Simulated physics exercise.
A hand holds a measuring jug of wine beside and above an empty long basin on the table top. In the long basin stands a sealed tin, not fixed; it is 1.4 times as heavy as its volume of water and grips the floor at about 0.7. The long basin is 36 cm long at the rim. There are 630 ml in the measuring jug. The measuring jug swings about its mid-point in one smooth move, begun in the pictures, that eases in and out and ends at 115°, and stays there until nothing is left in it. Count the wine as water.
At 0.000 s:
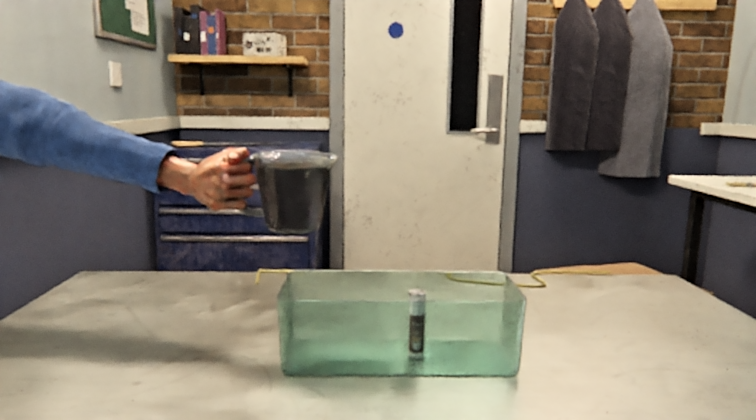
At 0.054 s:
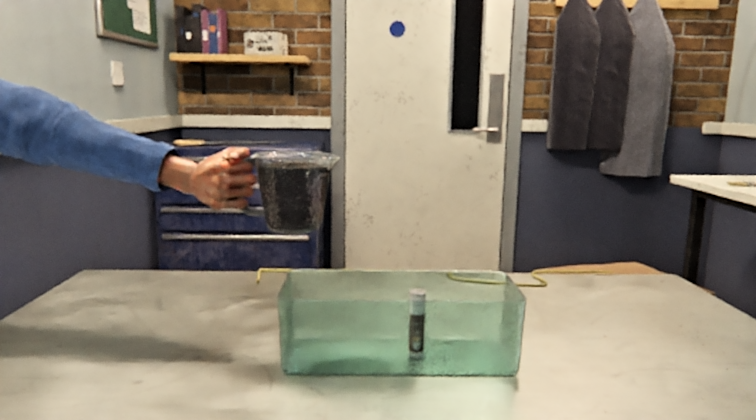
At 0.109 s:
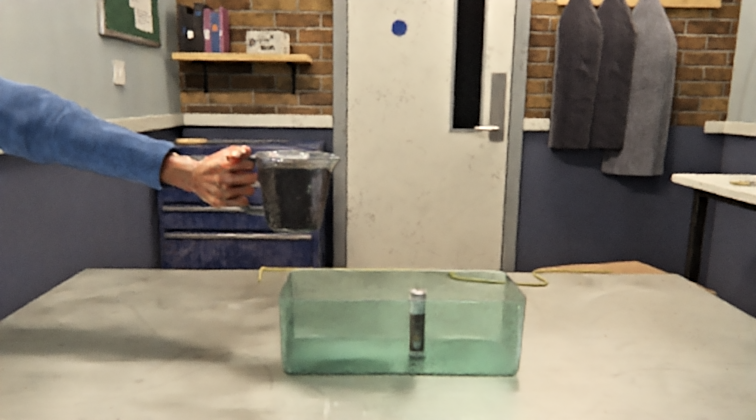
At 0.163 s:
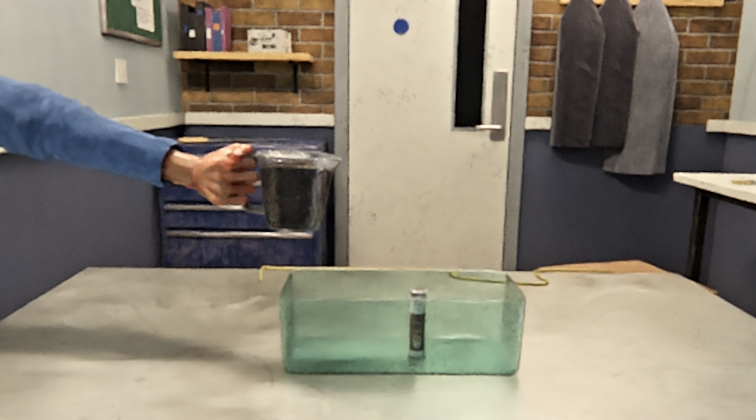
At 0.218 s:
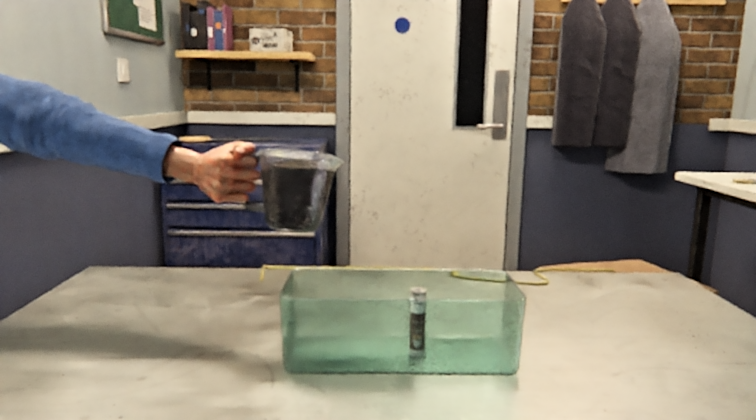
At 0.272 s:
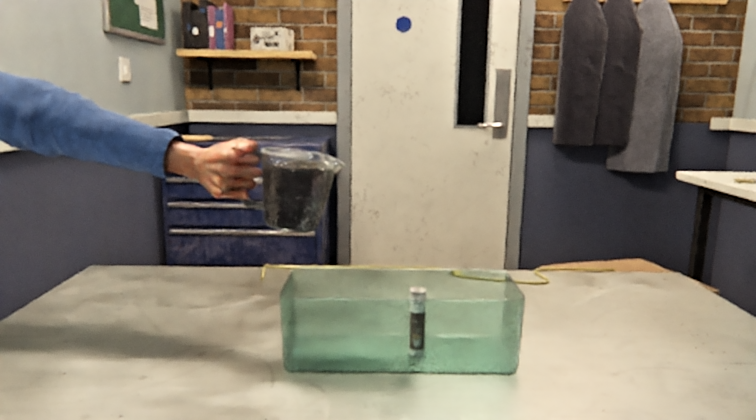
A hand holding a clear jug of dark liquid tilts it slightly to the right above a greenish basin on a table.
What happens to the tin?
It keeps standing.
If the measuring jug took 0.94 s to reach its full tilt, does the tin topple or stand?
Then it remains upright.
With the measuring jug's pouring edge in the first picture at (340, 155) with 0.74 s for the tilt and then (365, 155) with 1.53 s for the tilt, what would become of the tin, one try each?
First it stays up; then it topples.
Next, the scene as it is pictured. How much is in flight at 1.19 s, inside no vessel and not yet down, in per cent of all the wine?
About 14 per cent.
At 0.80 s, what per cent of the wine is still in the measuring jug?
Near 74 in a hundred.
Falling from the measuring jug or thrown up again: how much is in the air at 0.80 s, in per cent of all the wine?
Near 18 in a hundred.
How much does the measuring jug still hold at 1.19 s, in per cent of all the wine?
About 12 per cent.
Then, 0.80 s in, the tilt is 62° and 74 per cent is still to pour; the tin stands where it began.
Then, 1.19 s in, the tilt is 101° and 13 per cent is still to pour; the tin stands where it began.
Then, 1.59 s in, the tilt is 115° and 0 per cent is still to pour; the tin stands where it began.
Then, 2.03 s in, the tilt is 115° and 0 per cent is still to pour; the tin stands where it began.
Finally, the tin stands where it began.
